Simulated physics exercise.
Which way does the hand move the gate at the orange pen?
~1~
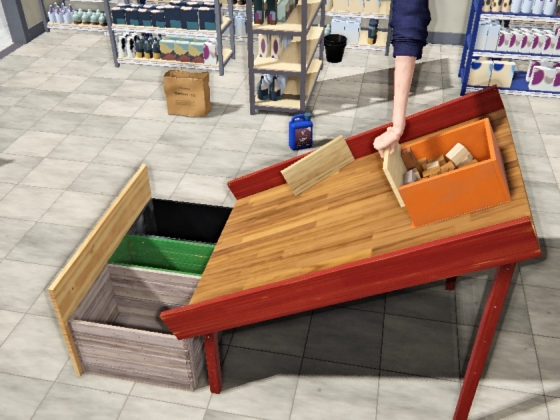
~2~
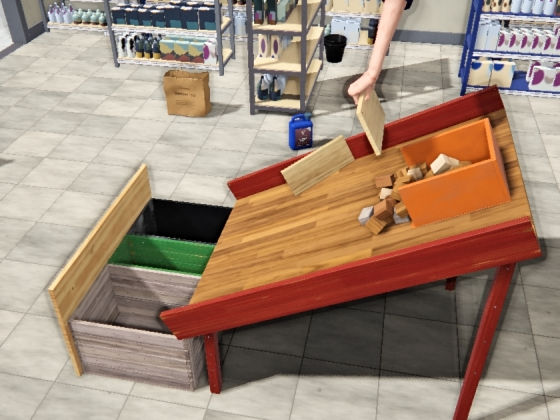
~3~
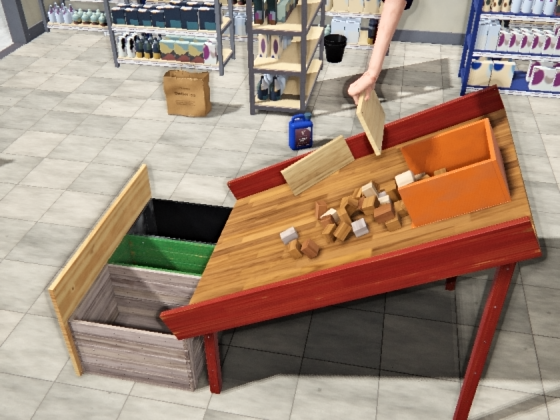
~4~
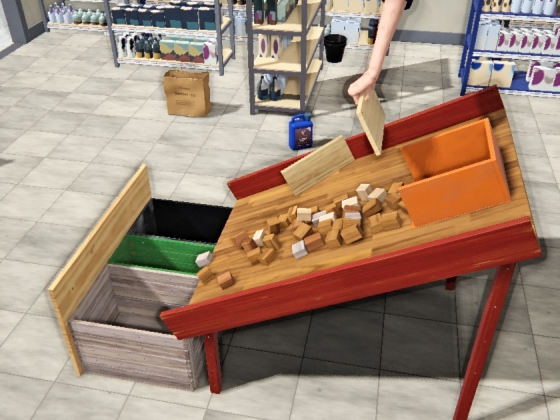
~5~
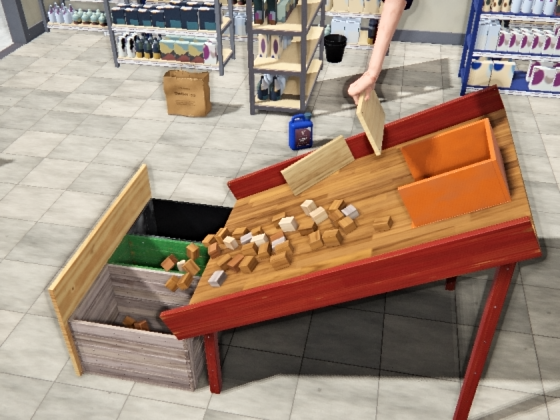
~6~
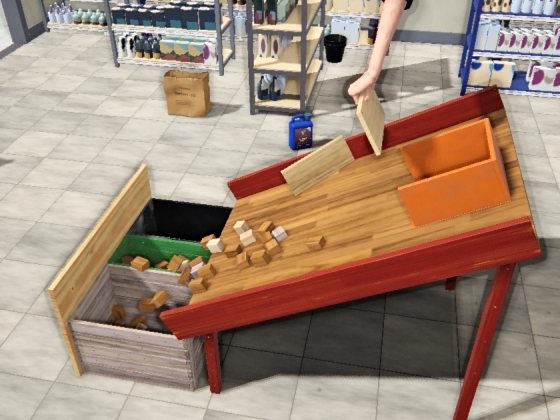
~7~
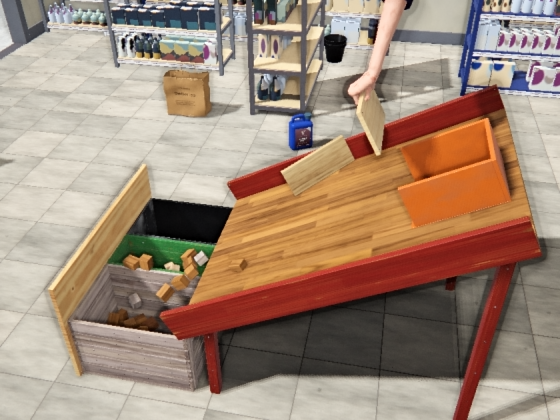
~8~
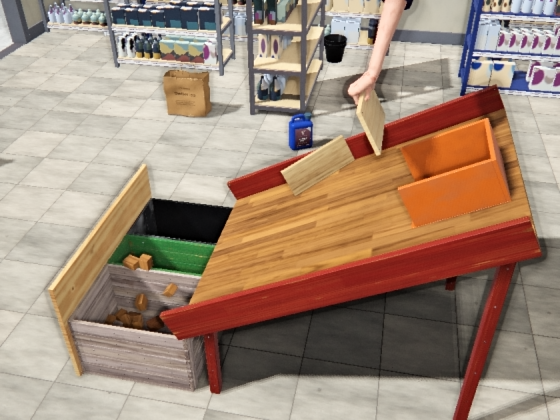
The hand moves the gate up, away from the blocks in the orange pen.
In a shop, a hand lifts a gate and wooden blocks slide into two totes.
